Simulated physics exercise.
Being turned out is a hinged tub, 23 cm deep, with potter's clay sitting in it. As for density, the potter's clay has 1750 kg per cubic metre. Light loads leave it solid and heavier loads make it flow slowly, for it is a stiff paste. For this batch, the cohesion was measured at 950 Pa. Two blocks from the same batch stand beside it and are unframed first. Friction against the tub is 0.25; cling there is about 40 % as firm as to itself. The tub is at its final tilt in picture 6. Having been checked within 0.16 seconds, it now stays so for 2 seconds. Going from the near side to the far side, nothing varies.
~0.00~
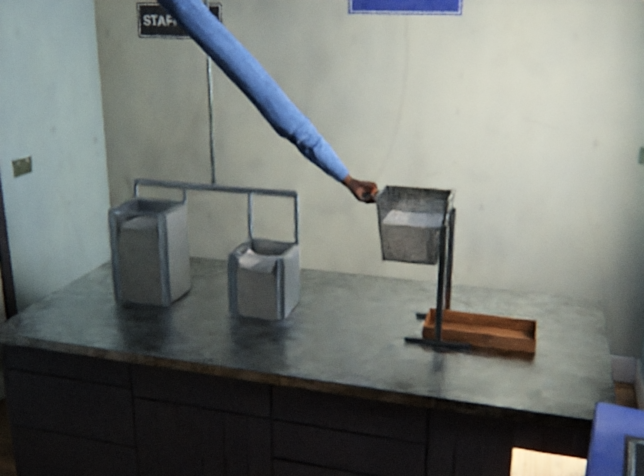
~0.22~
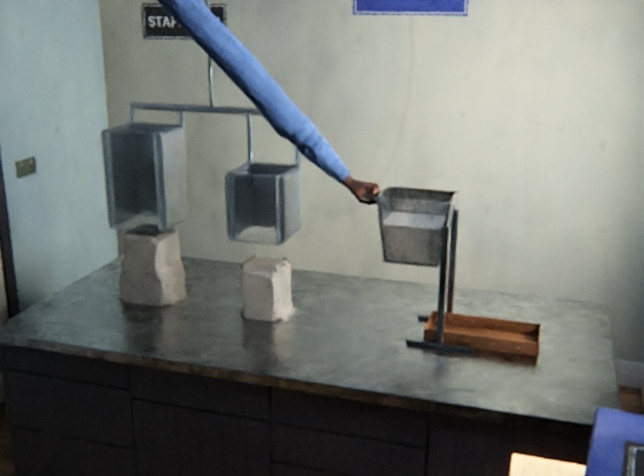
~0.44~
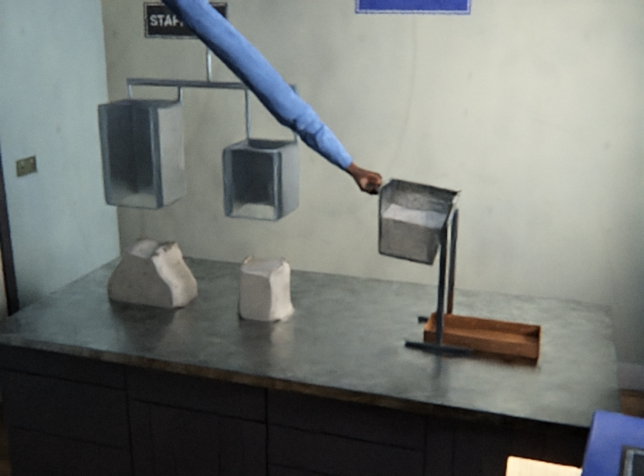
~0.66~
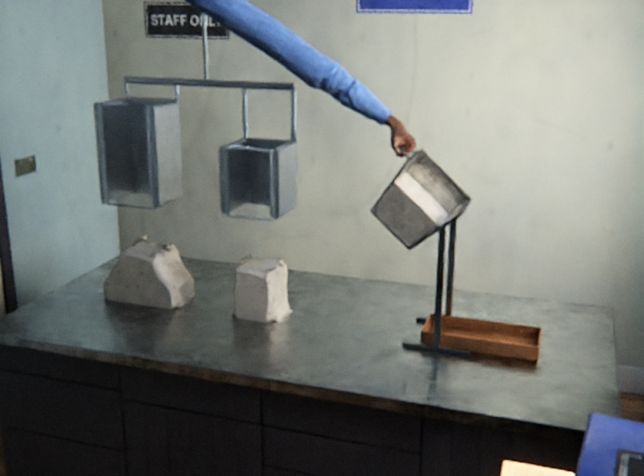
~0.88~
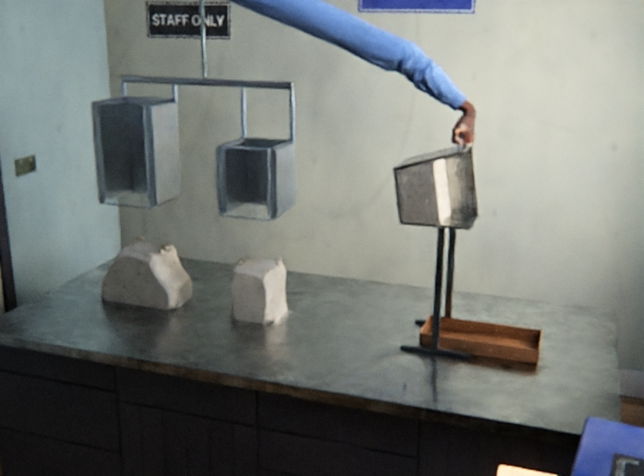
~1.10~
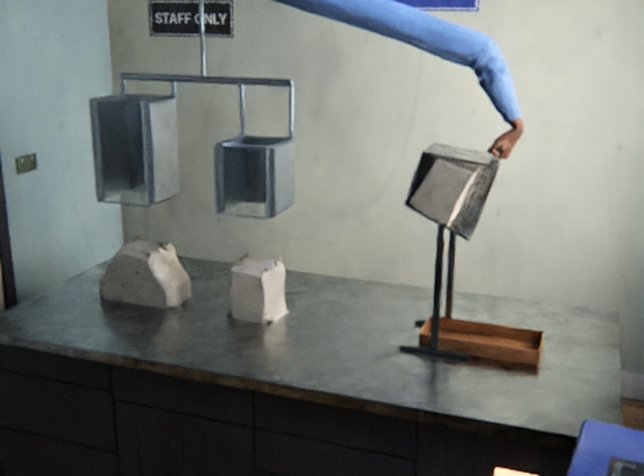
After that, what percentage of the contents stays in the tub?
0 %.
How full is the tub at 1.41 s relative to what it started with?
The tub holds some 35 % at that moment.
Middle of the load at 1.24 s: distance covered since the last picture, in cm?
The change is near 7 cm.
After 1.24 s, the tub is at 106 degrees and holds 96 %.
After 1.41 s, the tub is at 106 degrees and holds 36 %.
After 1.58 s, the tub is at 106 degrees and holds 0 %.
After 1.75 s, the tub is at 106 degrees and holds 0 %.
After 3.10 s, at the end, the tub is at 106 degrees and holds 0 %.
